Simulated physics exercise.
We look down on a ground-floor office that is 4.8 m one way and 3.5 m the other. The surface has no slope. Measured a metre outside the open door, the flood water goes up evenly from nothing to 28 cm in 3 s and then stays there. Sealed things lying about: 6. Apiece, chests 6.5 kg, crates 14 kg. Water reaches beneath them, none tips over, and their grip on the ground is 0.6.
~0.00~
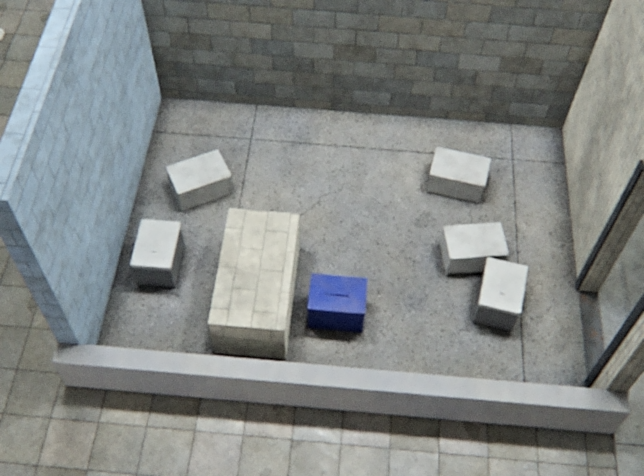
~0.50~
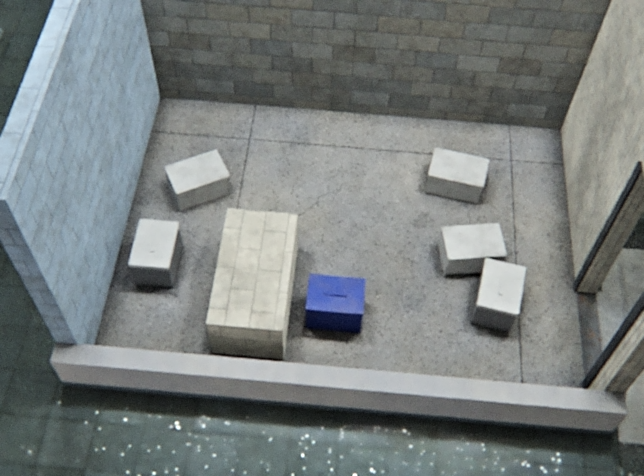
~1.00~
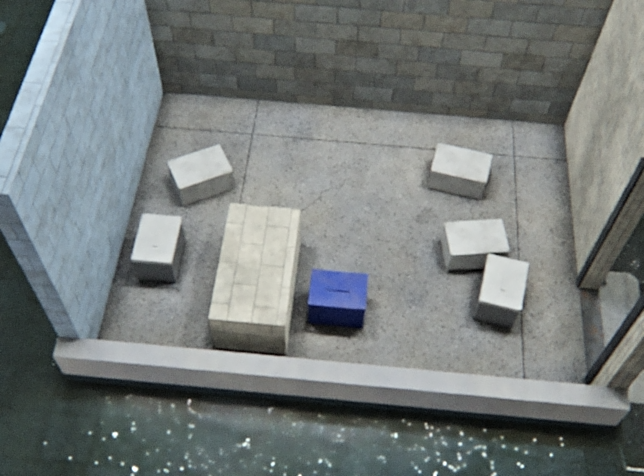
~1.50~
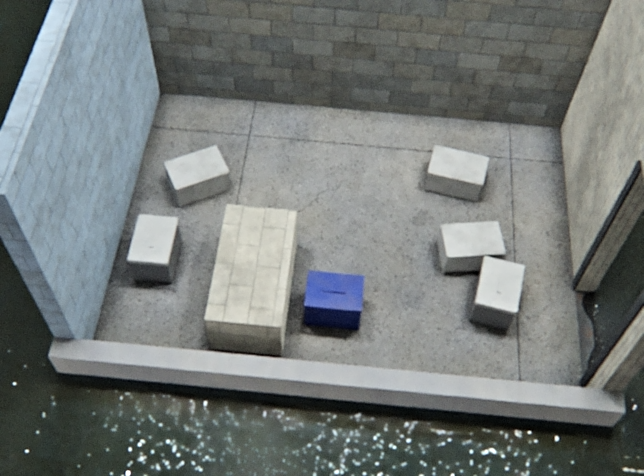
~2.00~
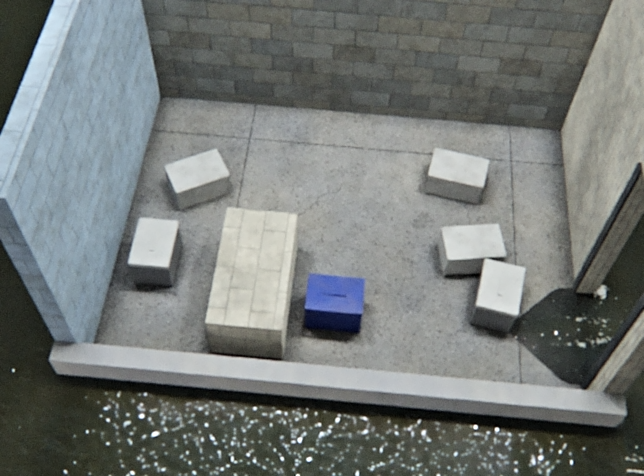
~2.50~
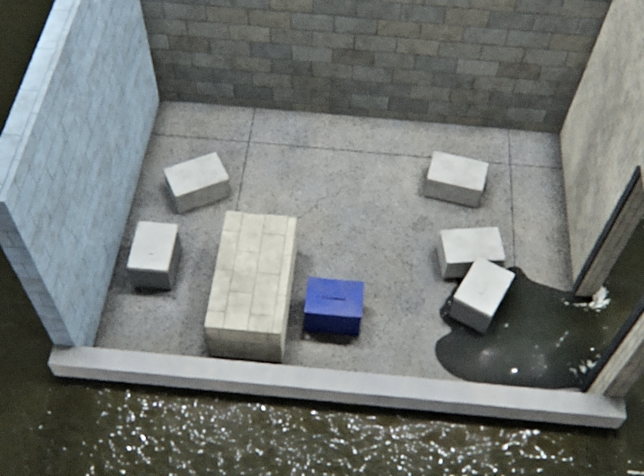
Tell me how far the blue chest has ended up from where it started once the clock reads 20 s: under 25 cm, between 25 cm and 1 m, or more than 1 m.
More than 1 m from its start.
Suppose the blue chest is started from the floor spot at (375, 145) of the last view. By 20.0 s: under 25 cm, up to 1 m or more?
What happens is it gets pushed a long way.
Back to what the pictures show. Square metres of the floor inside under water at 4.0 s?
That flooded area is roughly 6.5 m2.
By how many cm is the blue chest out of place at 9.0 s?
By that time, close to 300 cm.
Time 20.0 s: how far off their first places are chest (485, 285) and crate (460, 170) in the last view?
350 cm and 80 cm respectively.
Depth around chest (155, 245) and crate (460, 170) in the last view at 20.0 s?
First about 21 cm, second about 18 cm.
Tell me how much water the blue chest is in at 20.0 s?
I'd put it at about 20 cm.
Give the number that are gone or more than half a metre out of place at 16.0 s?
I get 4.
After 4.0 s the blue chest is near (316, 299), 0.2 m from its start, aground; 1 afloat.
After 9.0 s the blue chest is near (178, 114), 2.8 m from its start, afloat; 5 afloat.
After 16.0 s the blue chest is near (282, 100), 2.4 m from its start, afloat; 6 afloat.
After 20.0 s the blue chest is near (209, 154), 2.1 m from its start, afloat; 6 afloat.
